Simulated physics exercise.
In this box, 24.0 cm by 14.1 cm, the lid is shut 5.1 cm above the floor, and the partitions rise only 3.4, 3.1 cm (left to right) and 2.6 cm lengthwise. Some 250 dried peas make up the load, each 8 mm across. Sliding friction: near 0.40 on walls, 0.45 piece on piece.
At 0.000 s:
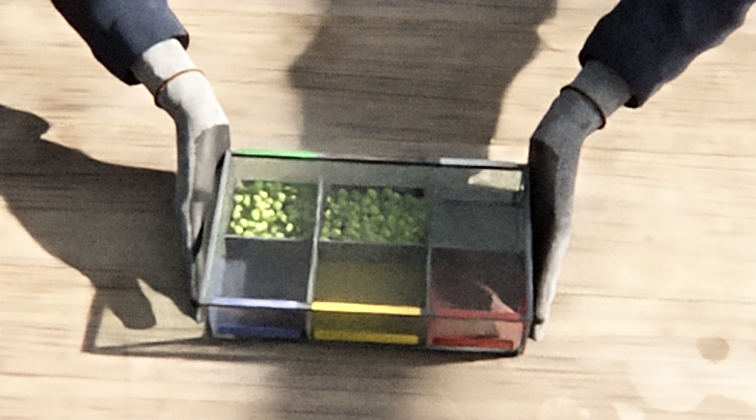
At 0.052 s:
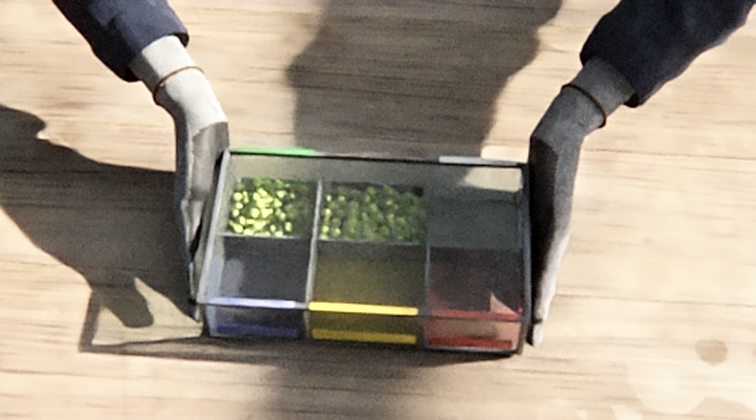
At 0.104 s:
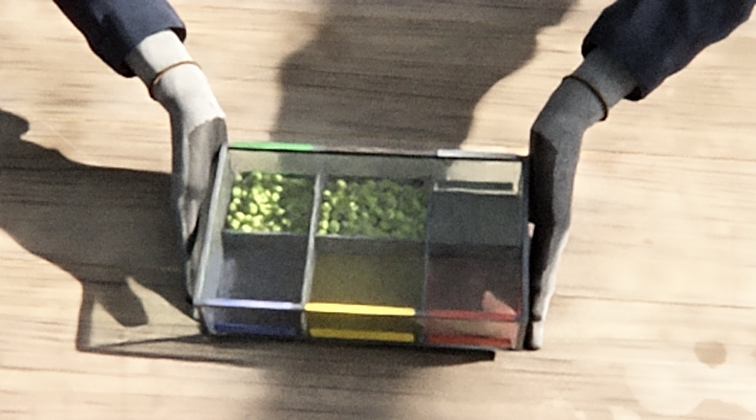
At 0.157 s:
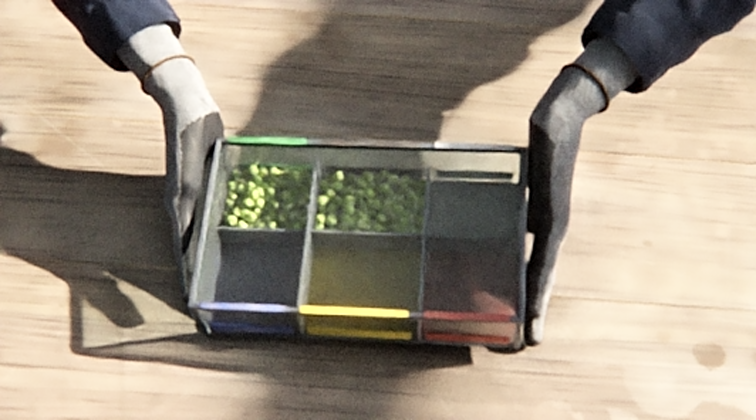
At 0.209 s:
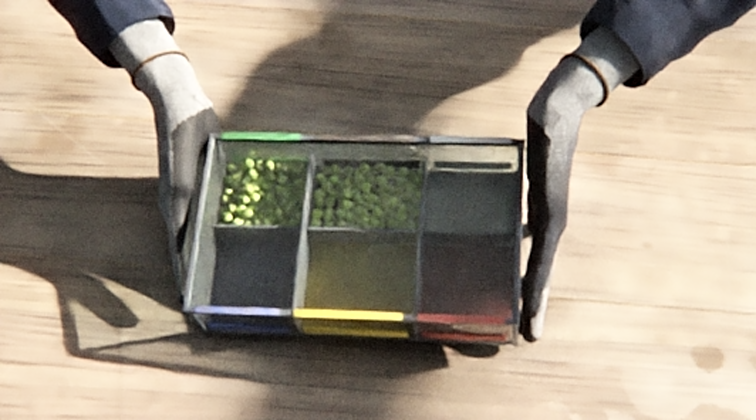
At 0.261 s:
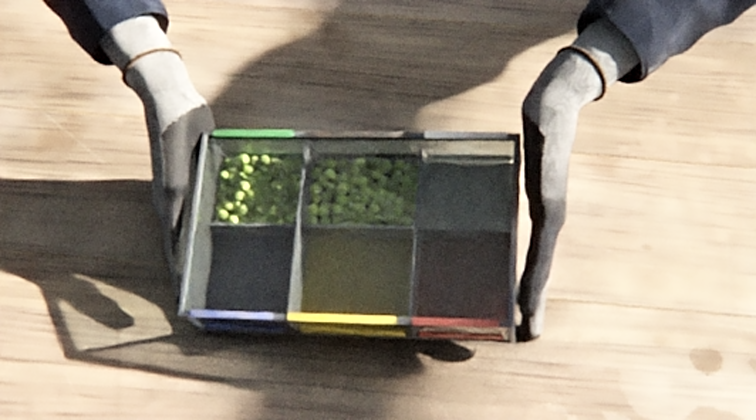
At first, two grey hands in dark sleeves hold a clear, six-section box nearly level above a wood-grained surface, with green peas in its back left and back middle sections. The hands then tilt it, slowly and then faster, toward its front left corner, while the peas stay in those two sections.
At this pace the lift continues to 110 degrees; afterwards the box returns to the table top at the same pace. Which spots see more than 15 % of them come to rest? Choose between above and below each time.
Red: Below, blue: Above, green: Below, yellow: Above, white: Below, black: Below.
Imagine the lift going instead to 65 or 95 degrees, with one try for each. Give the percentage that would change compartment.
Around 15 and 85 in a hundred, respectively.
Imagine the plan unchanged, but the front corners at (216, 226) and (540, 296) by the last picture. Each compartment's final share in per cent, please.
It comes out as red at 0 percent, blue at 0 percent, green at 30 percent, yellow at 0 percent, white at 35 percent and black at 30 percent.
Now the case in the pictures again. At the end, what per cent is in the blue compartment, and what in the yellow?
Final shares - blue 75 percent, yellow 20 percent.
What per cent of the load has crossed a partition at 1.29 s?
At that moment it's some 75 per cent.
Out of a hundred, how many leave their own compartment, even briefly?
Around 95 percent.
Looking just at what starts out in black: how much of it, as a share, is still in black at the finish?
That compartment keeps close to 0 per cent of its own pieces.
After 1.29 s, tilt 110 degrees; blue 50 %, green 15 %, yellow 20 %, black 15 %.
After 1.98 s, tilt 49 degrees; blue 75 %, green 5 %, yellow 20 %.
After 2.71 s, tilt 0 degrees; blue 75 %, green 5 %, yellow 20 %.
At rest (3.6 s), red 0 %, blue 75 %, green 5 %, yellow 20 %, white 0 %, black 0 %.
